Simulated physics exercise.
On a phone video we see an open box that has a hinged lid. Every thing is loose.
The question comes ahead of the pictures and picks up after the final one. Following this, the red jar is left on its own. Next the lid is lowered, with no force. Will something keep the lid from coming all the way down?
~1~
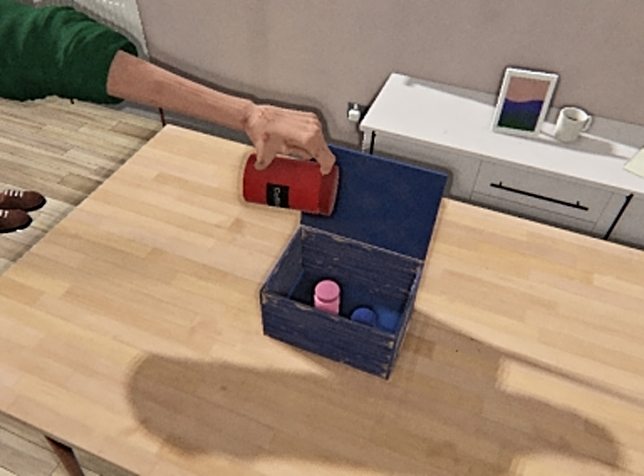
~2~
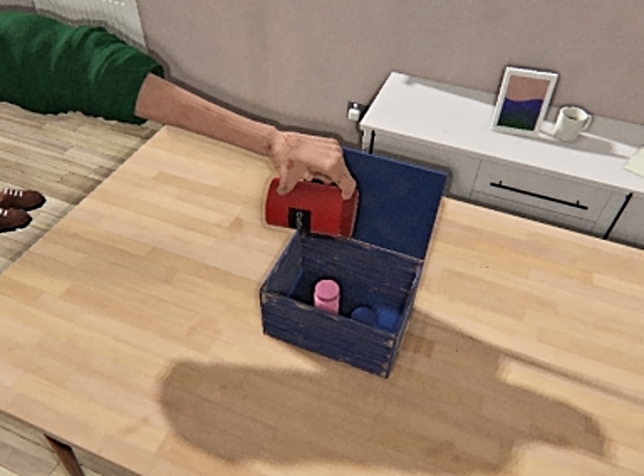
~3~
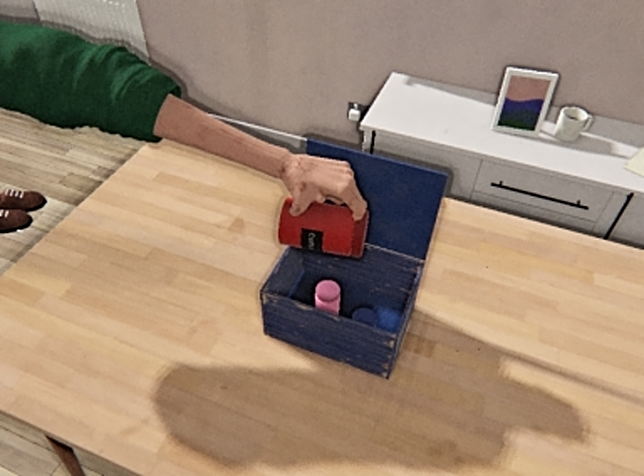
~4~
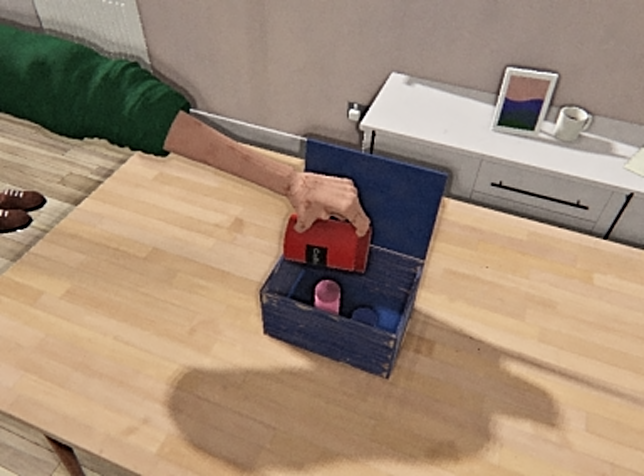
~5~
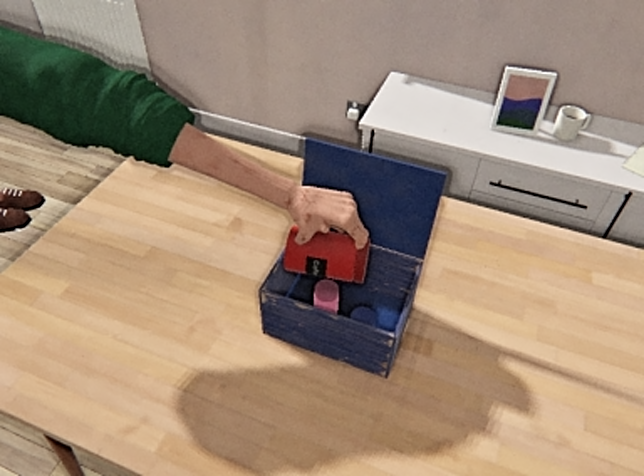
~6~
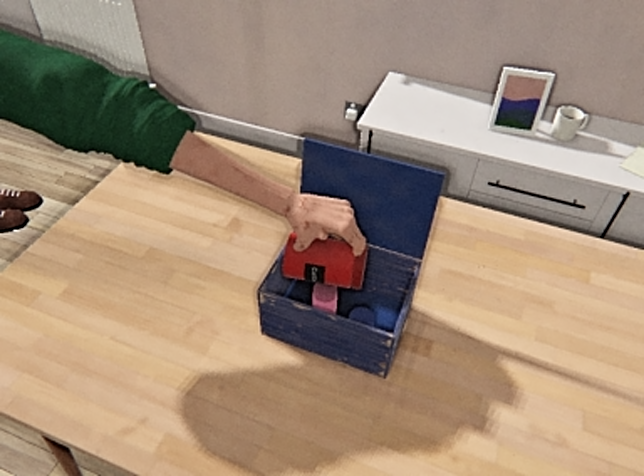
No, it comes right down.
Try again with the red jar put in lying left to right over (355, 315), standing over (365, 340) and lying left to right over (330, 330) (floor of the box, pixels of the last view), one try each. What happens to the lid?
1: Closed. 2: Open. 3: Open.
Then, 0.50 s on from there, red jar shifted about its own width near (329, 282); pink shaker turned 12° from how it was put.
Then, 1.50 s on from there, lid 67° above the rim; red jar shifted about its own width near (329, 283).
Then, 1.90 s on from there, lid 15° above the rim; red jar shifted about its own width near (329, 284).
In the end, lid shut; moved from the start, red jar; the other 2 unmoved. At the end, from the last picture's camera, red jar near (329, 284).
